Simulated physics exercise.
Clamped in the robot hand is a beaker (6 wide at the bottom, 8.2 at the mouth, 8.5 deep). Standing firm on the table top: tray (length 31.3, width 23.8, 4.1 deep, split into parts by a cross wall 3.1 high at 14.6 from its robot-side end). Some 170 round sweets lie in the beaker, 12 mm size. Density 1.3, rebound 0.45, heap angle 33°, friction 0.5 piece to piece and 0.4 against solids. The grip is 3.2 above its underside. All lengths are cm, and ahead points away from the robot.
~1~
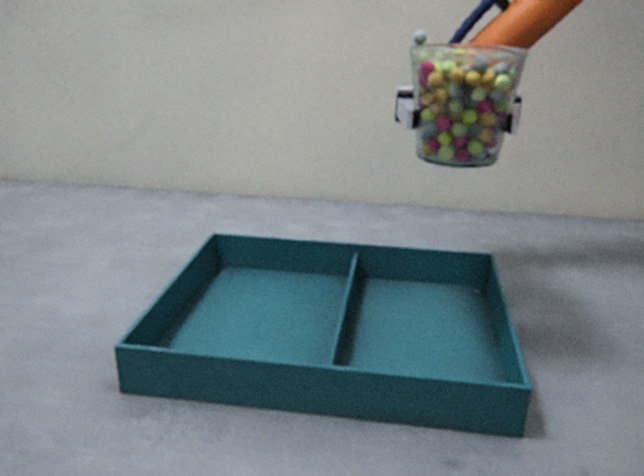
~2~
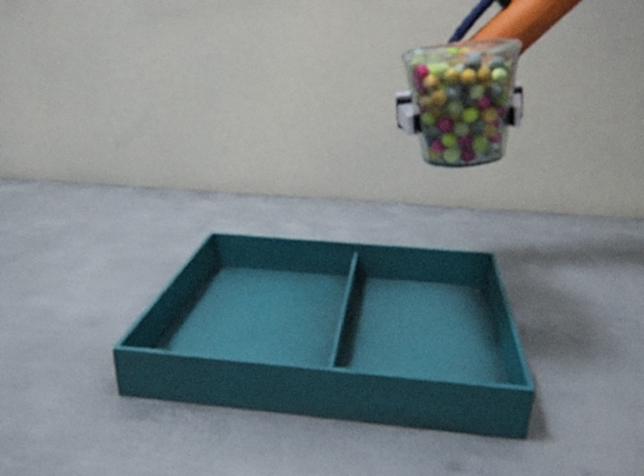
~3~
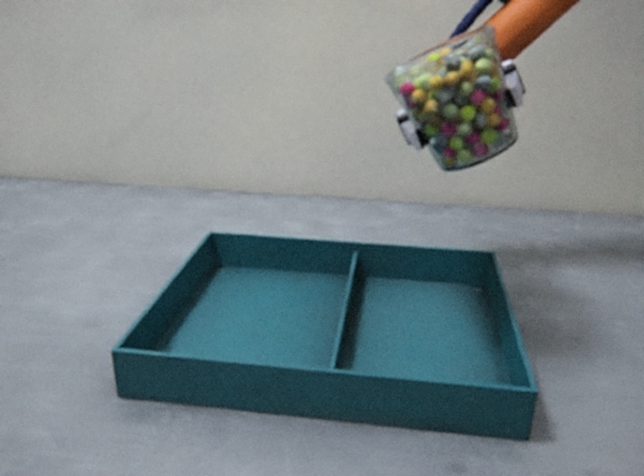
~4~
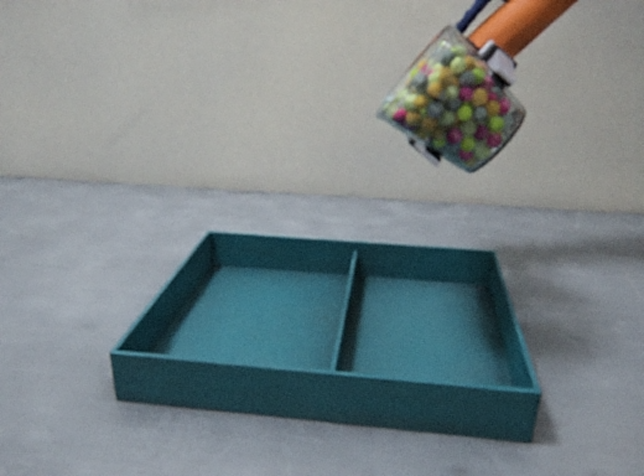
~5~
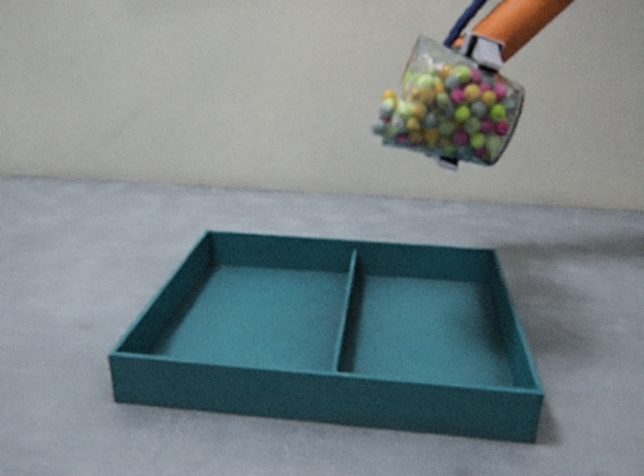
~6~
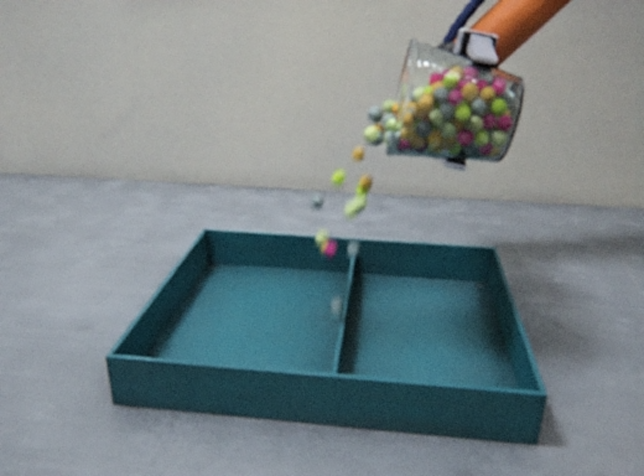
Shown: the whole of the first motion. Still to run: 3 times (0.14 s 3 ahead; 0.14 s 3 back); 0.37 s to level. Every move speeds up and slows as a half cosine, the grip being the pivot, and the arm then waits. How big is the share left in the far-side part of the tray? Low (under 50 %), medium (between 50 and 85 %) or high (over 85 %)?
Share in the far-side part of the tray: Medium (between 50 and 85 %).
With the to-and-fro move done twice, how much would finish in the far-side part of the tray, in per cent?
Then about 55 per cent.
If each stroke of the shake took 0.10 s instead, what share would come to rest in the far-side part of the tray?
It would be near 75 per cent.
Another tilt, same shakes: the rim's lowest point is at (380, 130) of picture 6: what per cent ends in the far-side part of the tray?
About 30 per cent.
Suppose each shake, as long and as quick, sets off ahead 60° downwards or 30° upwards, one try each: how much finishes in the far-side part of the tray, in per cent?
About 30 and 65 per cent.
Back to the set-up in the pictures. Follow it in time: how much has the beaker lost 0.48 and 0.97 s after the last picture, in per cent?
About 50, 75.
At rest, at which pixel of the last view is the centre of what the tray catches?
Around (280, 315).
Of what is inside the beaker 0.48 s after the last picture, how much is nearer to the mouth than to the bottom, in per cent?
Some 70 per cent.
Then, 0.48 s on, tilted 81° forward, highest piece 22 above the table; 90 in the beaker, 65 in the far-side part, 9 in the robot-side part, 9 in flight or on a rim.
Then, 0.97 s on, tilted 59° forward, highest piece 22 above the table; 107 in the far-side part, 45 in the beaker, 19 in the robot-side part, 2 in flight or on a rim.
Then, 1.41 s on, level, highest piece 23 above the table; 107 in the far-side part, 45 in the beaker, 21 in the robot-side part.
Then, 2.46 s on, level, highest piece 22 above the table; 107 in the far-side part, 45 in the beaker, 21 in the robot-side part.
In the end, 107 in the far-side part, 45 in the beaker, 21 in the robot-side part. That is 62 % in the far-side part of the tray.
